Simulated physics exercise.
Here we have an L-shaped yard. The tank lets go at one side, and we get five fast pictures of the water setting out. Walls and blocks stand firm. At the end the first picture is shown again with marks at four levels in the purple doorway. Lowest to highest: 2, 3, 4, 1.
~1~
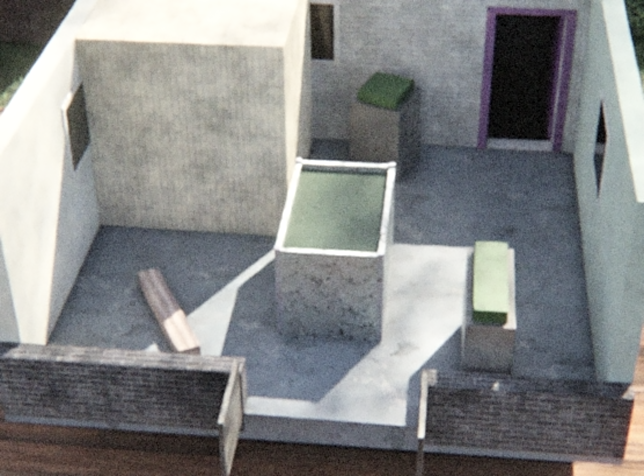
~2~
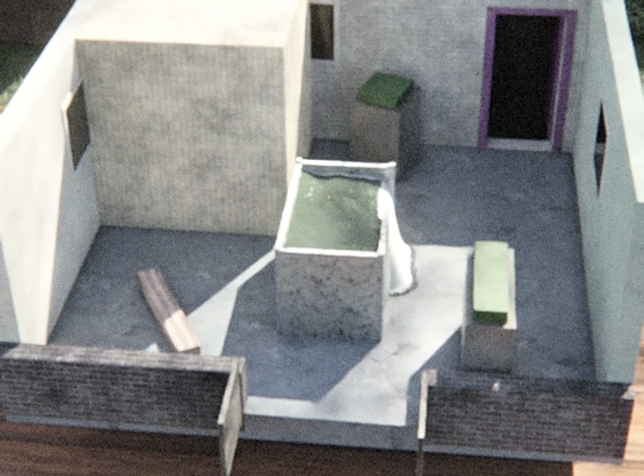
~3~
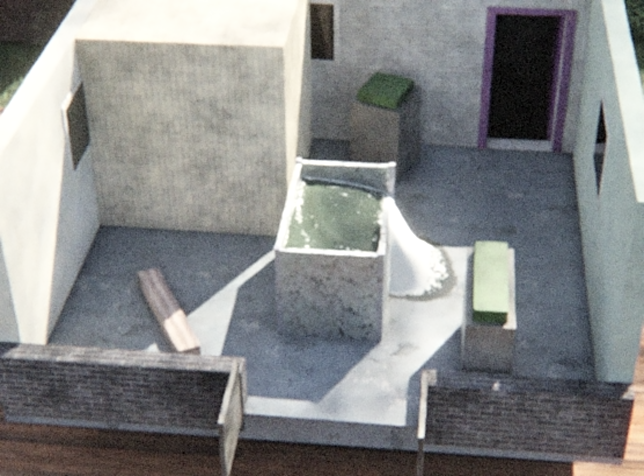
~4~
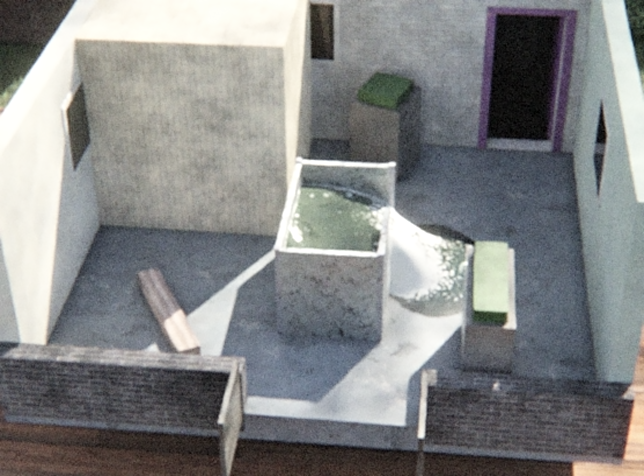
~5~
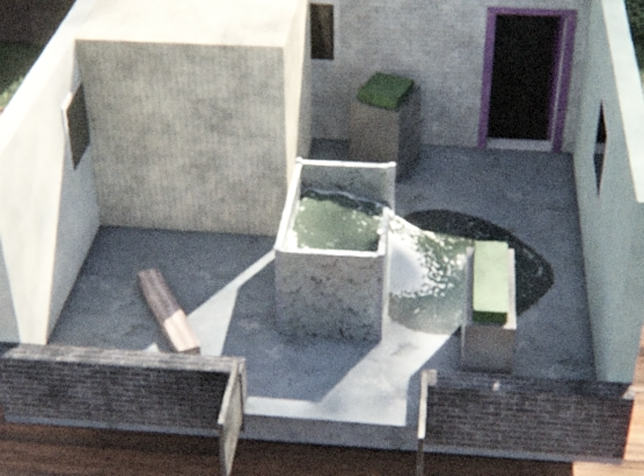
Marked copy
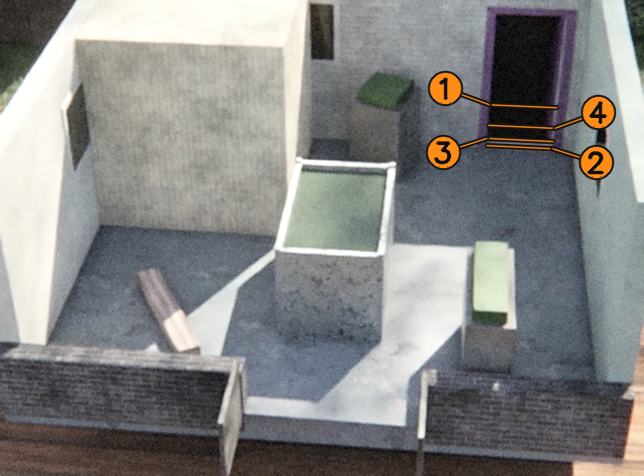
Water lies still in a stone tank in the middle of a walled yard, then pours from the tank's right side in a white stream. It spreads across the paving toward the planter on the right, and a dark wet patch widens behind it as the level in the tank drops.
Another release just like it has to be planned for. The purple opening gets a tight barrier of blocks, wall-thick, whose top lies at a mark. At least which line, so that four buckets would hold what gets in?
That is height 4.
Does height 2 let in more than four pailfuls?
Yes, it does.
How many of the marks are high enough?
Two of them.
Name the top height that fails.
That is height 3.
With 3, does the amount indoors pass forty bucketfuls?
No, less.
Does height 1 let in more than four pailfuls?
No, that is safe.
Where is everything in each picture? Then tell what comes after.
In the first frame, water in the tank at rest, its middle at (338, 212); foot of the purple doorway at (519, 150); open gate at (333, 359).
In the second frame, water covers 1 % of the ground, its front hidden from here.
In the third frame, 3 % of the ground under water, visible out to (444, 287).
In the fourth frame, 7 % of the ground under water, visible out to (452, 234).
In the fifth frame, 14 % of the ground under water, visible out to (453, 217).
In orange, 1 at (523, 106); 2 at (519, 147); 3 at (520, 140); 4 at (521, 126); from the bottom up 2, 3, 4, 1.
For height 1, nothing gets over.
For height 2, dozens of bucketfuls pour in.
For height 3, about 14 bucketfuls get in.
For height 4, a bucket or two gets in.
